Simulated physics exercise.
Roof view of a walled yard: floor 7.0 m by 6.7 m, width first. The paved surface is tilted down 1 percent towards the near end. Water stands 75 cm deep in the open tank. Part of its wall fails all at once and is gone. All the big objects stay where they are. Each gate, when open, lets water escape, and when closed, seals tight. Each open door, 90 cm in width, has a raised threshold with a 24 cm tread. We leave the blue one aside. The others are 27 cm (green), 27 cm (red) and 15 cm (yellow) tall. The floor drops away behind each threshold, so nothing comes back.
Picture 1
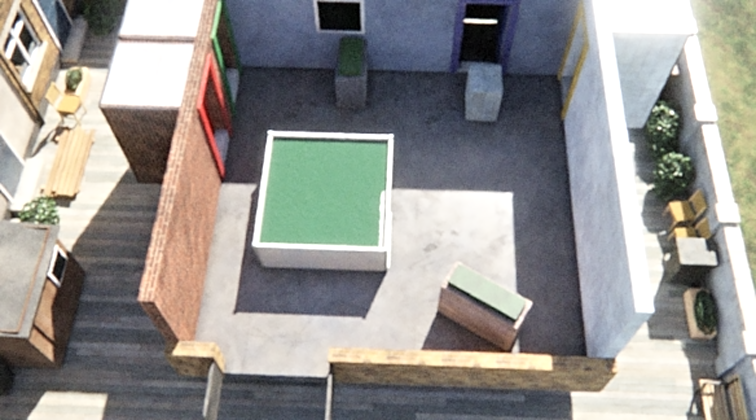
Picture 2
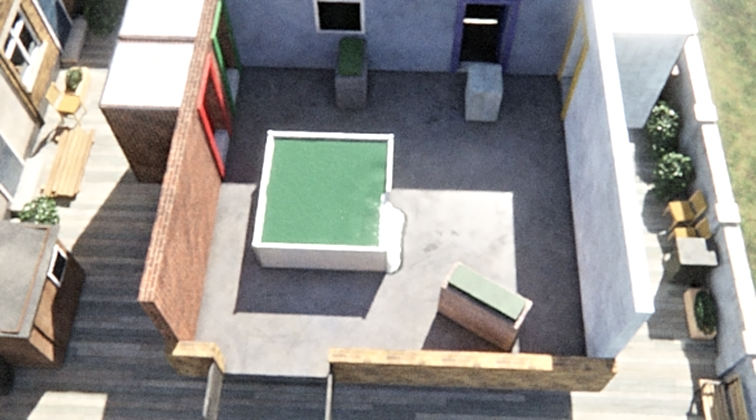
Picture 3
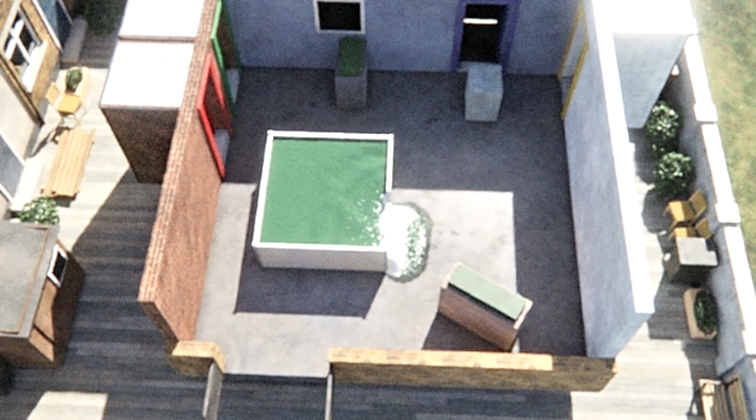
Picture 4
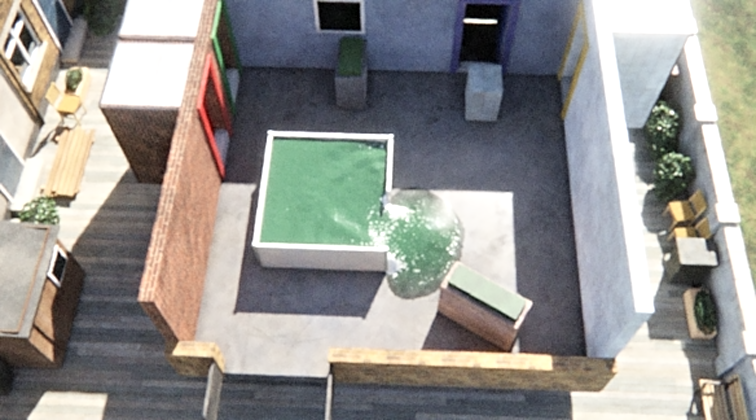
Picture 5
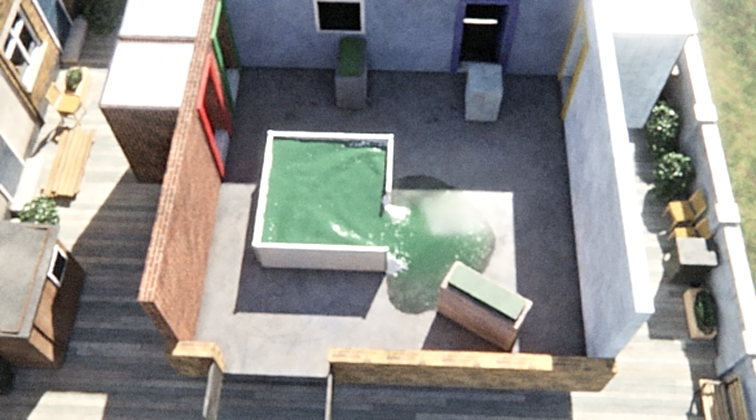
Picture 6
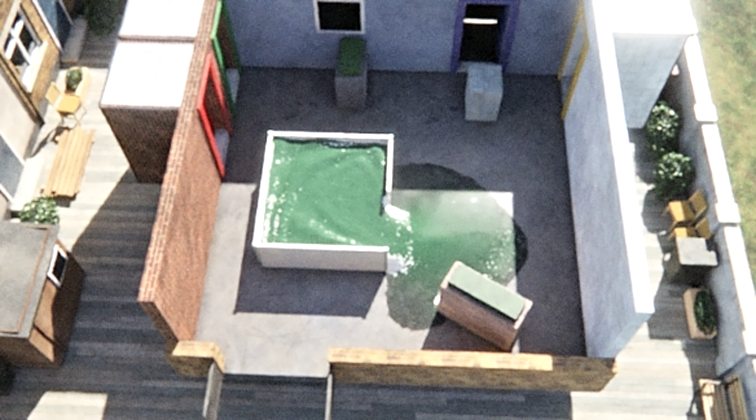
To begin with, a white-walled tank of still green water stands in a walled yard seen from above. Water then bursts through the tank's right side and foams onto the paving. The green pool spreads rightward and toward the near side, reaching around a slanted box, while the tank's surface ripples and sinks slightly.
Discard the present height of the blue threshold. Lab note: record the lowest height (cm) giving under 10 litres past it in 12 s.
Lowest height: 11.5 cm.
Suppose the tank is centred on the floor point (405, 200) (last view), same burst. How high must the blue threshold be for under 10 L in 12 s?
Then roughly 14.0 cm.
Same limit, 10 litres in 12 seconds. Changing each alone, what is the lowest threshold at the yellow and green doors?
You'd want some 17 cm at yellow and some 7.0 cm at green.
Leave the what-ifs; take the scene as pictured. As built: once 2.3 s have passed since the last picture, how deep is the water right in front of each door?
Centimetres: Green = 0, red = 0, yellow = 8, blue = 0.
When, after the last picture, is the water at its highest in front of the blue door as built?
That happens close to 3.5 s on the clock.
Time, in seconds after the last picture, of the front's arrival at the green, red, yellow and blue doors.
Green 7.5 seconds, red 6.0 seconds, yellow 1.6 seconds, blue 2.8 seconds.
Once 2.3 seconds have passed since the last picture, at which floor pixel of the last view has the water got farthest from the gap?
(553, 76).
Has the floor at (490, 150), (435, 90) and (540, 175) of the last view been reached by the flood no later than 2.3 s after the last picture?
First wet through, second bone-dry, third wet through.
Then, 0.7 s after the last picture water covers 30 % of the floor, deepest (46 cm) near (390, 255); it has not reached the blue door.
Then, 2.3 s after the last picture water covers 45 % of the floor, deepest (40 cm) near (581, 373); it has not reached the blue door.
Then, 11.3 s after the last picture water covers 100 % of the floor, deepest (14 cm) near (581, 373); 8 cm at the blue door, 39 litres in over its 8 cm threshold.
At the blue door as built, the water peaked near 13 cm, 3.7 s after the last picture.
With a threshold of 9.5 cm, 22 litres would have come in within the 12 s; with 12.5 cm, 6 litres. So under 10 litres takes about 11.5 cm.
